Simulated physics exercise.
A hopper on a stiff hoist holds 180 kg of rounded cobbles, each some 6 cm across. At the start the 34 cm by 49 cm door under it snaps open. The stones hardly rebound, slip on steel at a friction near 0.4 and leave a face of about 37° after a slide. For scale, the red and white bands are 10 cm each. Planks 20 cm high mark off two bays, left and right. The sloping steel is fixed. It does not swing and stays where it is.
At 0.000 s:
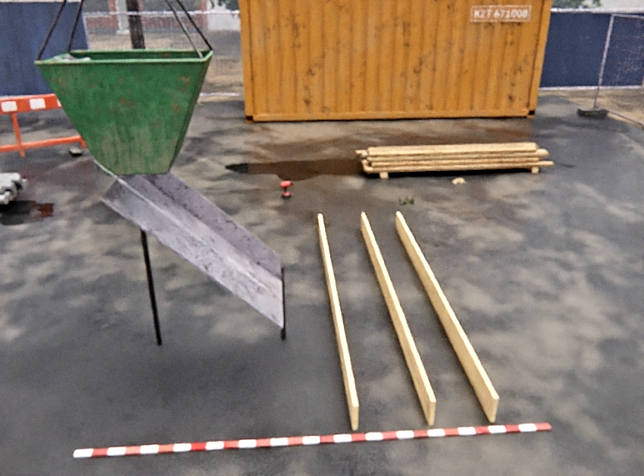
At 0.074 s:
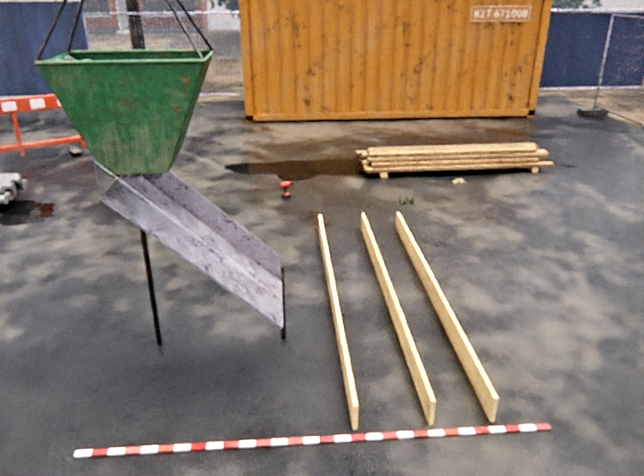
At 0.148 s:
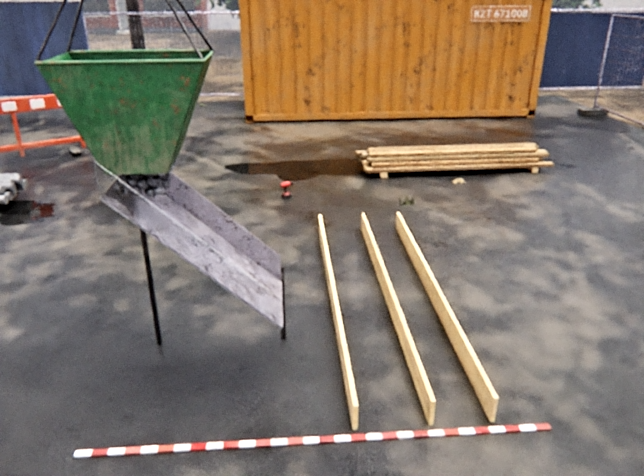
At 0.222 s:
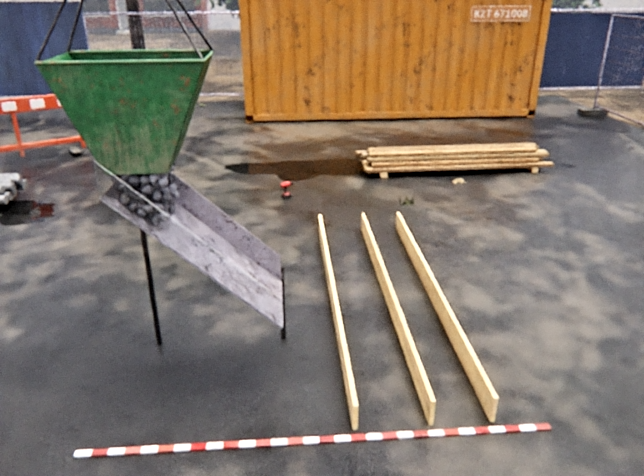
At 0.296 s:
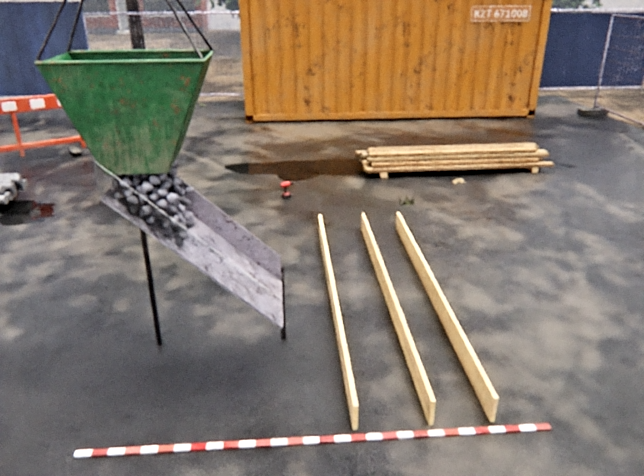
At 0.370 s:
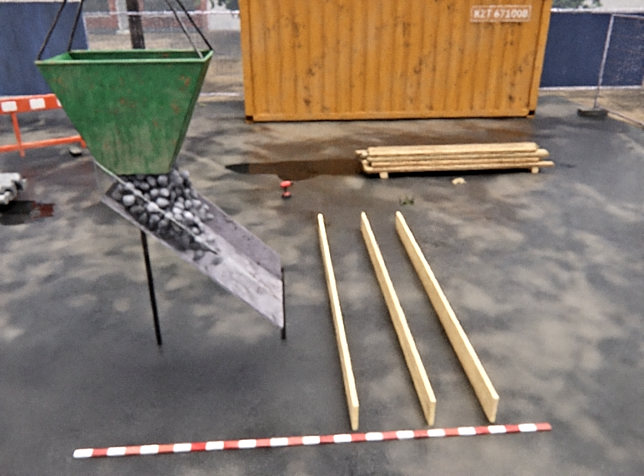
Grey stones emerging from a green hopper and sliding partway down a sloping metal chute, beside three upright boards on wet ground.
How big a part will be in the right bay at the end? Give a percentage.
About 0 per cent.
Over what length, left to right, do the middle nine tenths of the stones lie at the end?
About 90 cm.
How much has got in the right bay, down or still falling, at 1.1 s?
Some 0 per cent.
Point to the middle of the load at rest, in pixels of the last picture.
Their middle is at about (333, 366).
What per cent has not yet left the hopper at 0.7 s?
It holds some 15 per cent.
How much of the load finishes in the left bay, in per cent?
About 35 per cent.
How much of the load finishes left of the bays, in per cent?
Near 65 in a hundred.
After 0.7 s, 14 % in the hopper, 72 % on the steel, 14 % falling or lying left of the bays; the stones farthest right are at (335, 352).
After 1.1 s, 0 % in the hopper, 43 % on the steel, 46 % falling or lying left of the bays, 10 % falling or lying in the left bay; the stones farthest right are at (403, 360).
After 1.7 s, 0 % in the hopper, 66 % falling or lying left of the bays, 34 % falling or lying in the left bay; the stones farthest right are at (414, 368).
After 2.6 s, 0 % in the hopper, 63 % falling or lying left of the bays, 37 % falling or lying in the left bay; the stones farthest right are at (414, 365).
After 4.5 s, 0 % in the hopper, 63 % left of the bays, 37 % in the left bay; the stones farthest right are at (414, 365).
